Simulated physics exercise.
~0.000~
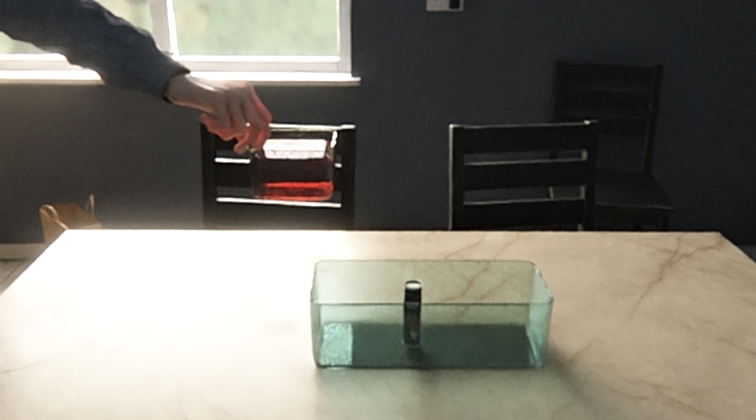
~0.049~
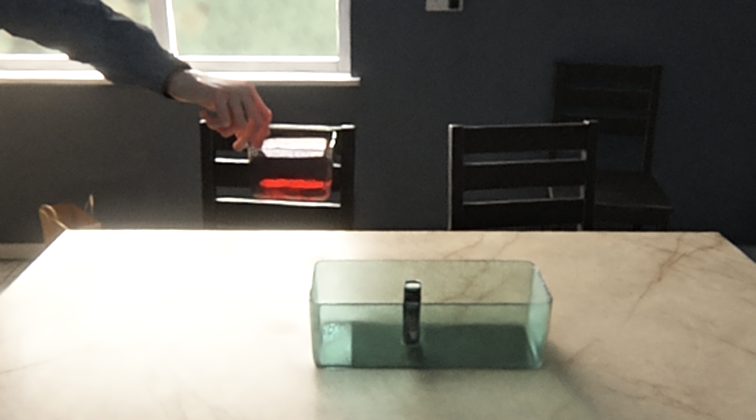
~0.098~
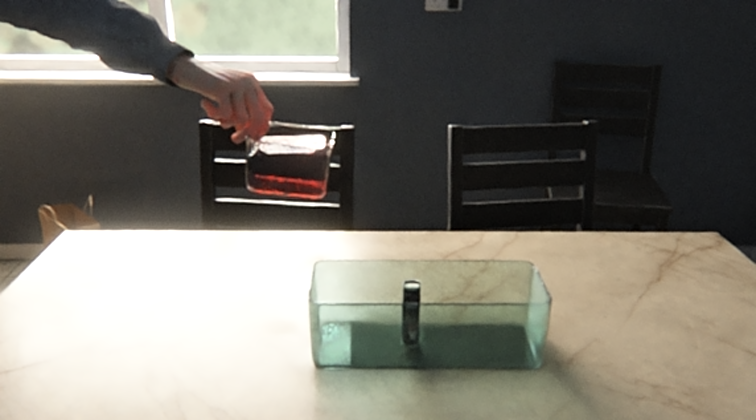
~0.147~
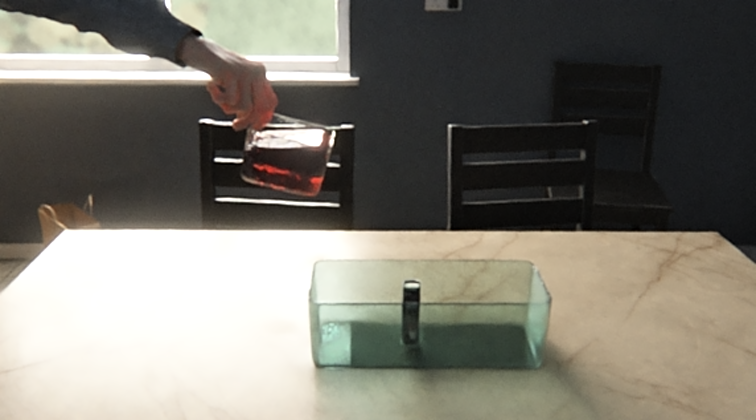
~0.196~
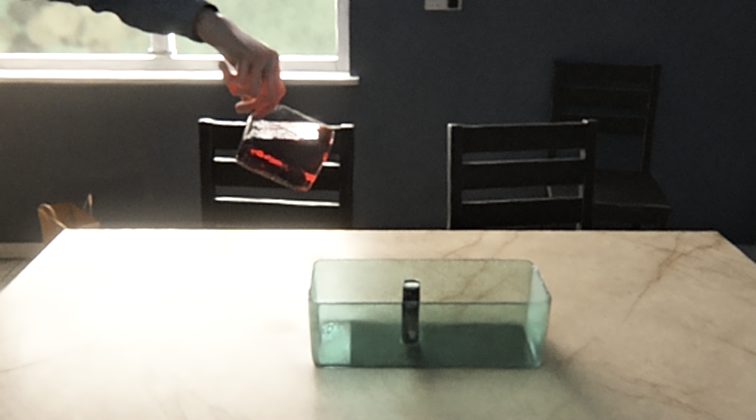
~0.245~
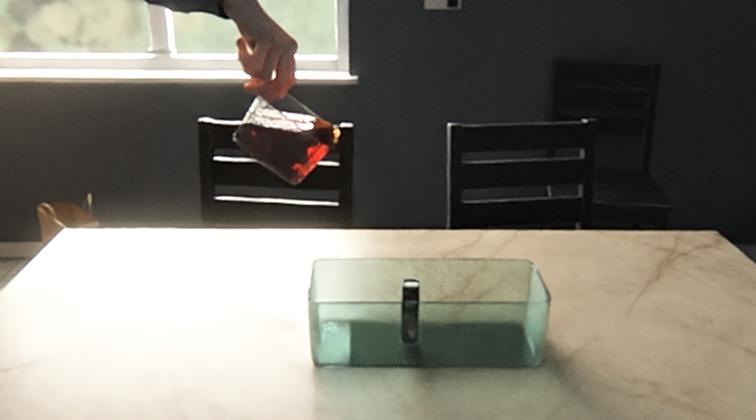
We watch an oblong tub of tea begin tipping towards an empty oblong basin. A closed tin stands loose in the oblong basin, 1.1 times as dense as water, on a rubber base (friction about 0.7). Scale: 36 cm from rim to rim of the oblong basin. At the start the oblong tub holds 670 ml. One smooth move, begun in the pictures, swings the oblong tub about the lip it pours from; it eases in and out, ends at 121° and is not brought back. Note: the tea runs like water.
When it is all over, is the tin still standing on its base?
It does not overbalance.
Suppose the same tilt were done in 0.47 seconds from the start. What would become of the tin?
In that case the tin does not tip.
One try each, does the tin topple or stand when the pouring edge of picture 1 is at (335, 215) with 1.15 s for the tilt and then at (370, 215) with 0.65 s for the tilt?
Trial 1 - tin stays standing; trial 2 - tin stays standing.
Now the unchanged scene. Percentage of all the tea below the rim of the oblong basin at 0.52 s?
Around 5%.
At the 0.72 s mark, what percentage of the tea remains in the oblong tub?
0 per cent or thereabouts.
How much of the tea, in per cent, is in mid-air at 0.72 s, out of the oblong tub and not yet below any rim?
Some 20 % is up in the air.
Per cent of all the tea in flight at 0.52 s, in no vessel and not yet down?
It comes to roughly 66 per cent.
Then, 0.52 s in, the tilt is 109° and 28 per cent is still to pour; the tin stands where it began.
Then, 0.72 s in, the tilt is 121° and 0 per cent is still to pour; the tin stands where it began.
Then, 0.92 s in, the tilt is 121° and 0 per cent is still to pour; the tin stands where it began.
Then, 1.15 s in, the tilt is 121° and 0 per cent is still to pour; the tin stands where it began.
Finally, the tin stands where it began.
